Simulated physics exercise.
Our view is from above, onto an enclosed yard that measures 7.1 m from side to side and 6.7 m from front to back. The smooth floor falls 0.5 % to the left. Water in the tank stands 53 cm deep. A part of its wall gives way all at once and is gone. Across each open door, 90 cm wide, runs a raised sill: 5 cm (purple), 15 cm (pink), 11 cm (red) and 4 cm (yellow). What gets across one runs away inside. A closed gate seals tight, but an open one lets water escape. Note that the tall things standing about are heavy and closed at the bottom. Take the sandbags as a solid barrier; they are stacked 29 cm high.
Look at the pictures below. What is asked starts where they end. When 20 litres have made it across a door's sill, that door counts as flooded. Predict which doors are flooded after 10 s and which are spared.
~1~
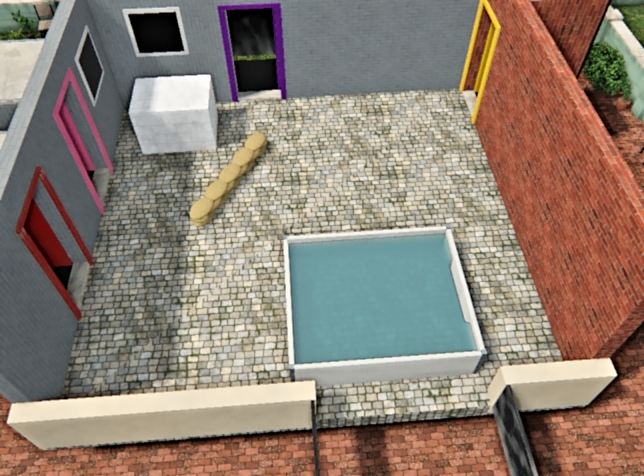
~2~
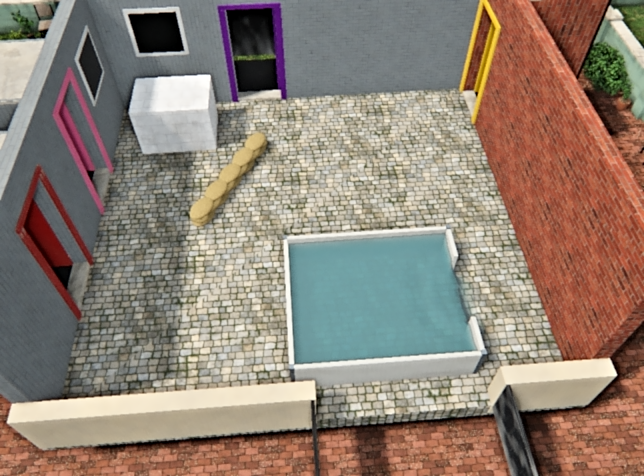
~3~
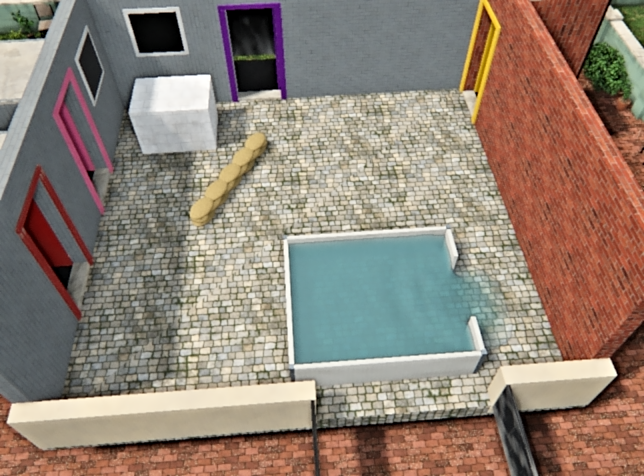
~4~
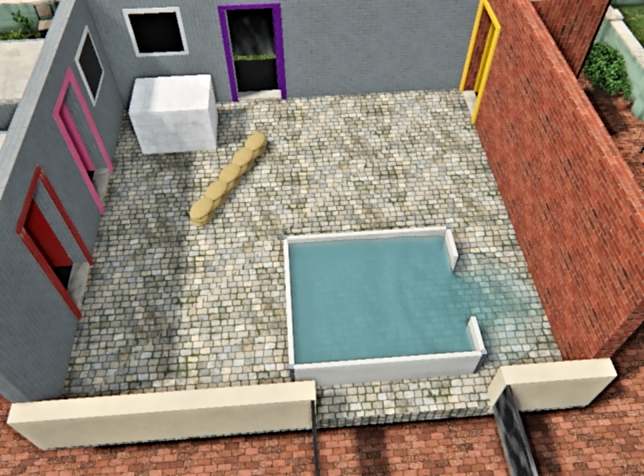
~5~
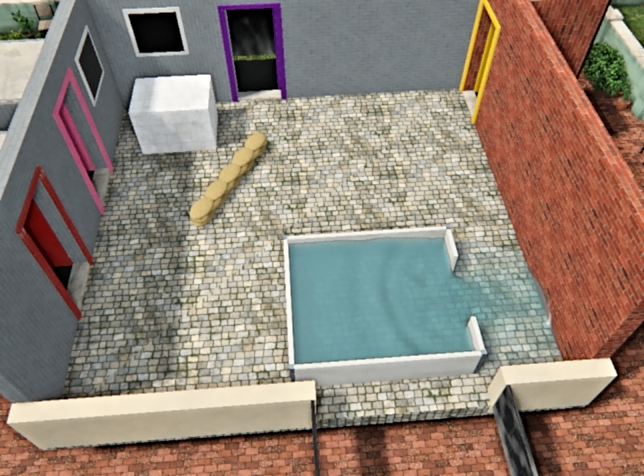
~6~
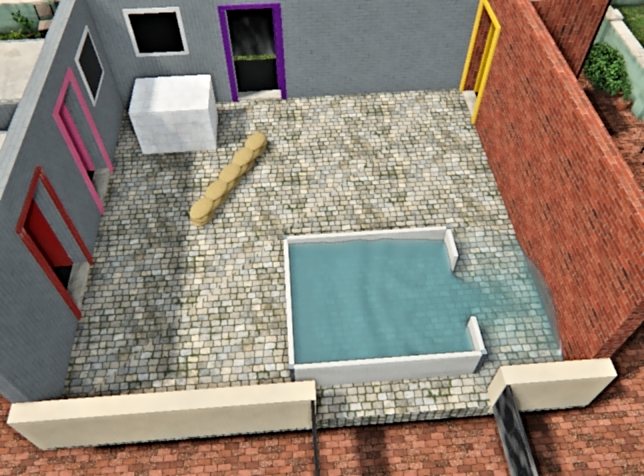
In the end the purple door falls short of the limit. The pink door falls short of the limit. The red door falls short of the limit. The yellow door surpasses the limit.
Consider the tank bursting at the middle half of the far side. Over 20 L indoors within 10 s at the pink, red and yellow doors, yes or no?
So pink stays lower, red stays lower, yellow tops it.
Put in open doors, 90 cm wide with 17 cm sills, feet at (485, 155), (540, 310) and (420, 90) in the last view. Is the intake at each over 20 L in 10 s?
Per doorway, in order: Insufficient / sufficient / insufficient.
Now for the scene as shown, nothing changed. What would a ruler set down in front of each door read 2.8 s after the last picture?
Centimetres: Purple 0 / pink 0 / red 0 / yellow 3.
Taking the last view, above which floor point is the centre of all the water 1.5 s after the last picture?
Its balance point sits around (414, 304).
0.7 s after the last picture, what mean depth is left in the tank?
The mean depth is some 42 cm.
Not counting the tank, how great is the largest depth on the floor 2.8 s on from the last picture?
It gets to some 29 cm.
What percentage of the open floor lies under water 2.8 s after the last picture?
Roughly 35 percent.
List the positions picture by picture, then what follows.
In the first frame, the tank at (377, 294) is whole and still, 53 cm deep.
In the second frame, water pours out at (457, 301) and has run 0.6 m, to a hidden place; typically 7 cm deep outside, 53 cm at the tank's back.
In the third frame, water pours out at (456, 302) and has run 0.8 m, to (506, 328); typically 9 cm deep outside, 53 cm at the tank's back.
In the fourth frame, water pours out at (456, 302) and has run 1.2 m, to (537, 312); typically 7 cm deep outside, 53 cm at the tank's back.
In the fifth frame, the front is at (556, 343), 1.5 m from the gap at (456, 302); 2.4 m2 of floor is under water; 53 cm left at the back of the tank.
In the sixth frame, water pours out at (457, 301) and has run 1.8 m, to a hidden place; typically 7 cm deep outside, 53 cm at the tank's back.
Then, 0.7 s after the last picture water covers 10 % of the floor and is deepest (44 cm) near (567, 382); purple door not reached, pink door not reached, red door not reached, yellow door not reached.
Then, 1.5 s after the last picture water covers 20 % of the floor and is deepest (38 cm) near (546, 325); purple door not reached, pink door not reached, red door not reached, yellow door not reached.
Then, 2.8 s after the last picture water covers 35 % of the floor and is deepest (29 cm) near (538, 305); purple door not reached, pink door not reached, red door not reached, yellow door 3 cm at the sill, 0 L in.
Then, 5.3 s after the last picture water covers 50 % of the floor and is deepest (22 cm) near (567, 382); purple door 6 cm at the sill, 0 L in, pink door not reached, red door not reached, yellow door 9 cm at the sill, 29 L in.
Then, 9.3 s after the last picture water covers 75 % of the floor and is deepest (14 cm) near (538, 305); purple door 7 cm at the sill, 7 L in, pink door 4 cm at the sill, 0 L in, red door 3 cm at the sill, 0 L in, yellow door 9 cm at the sill, 90 L in.
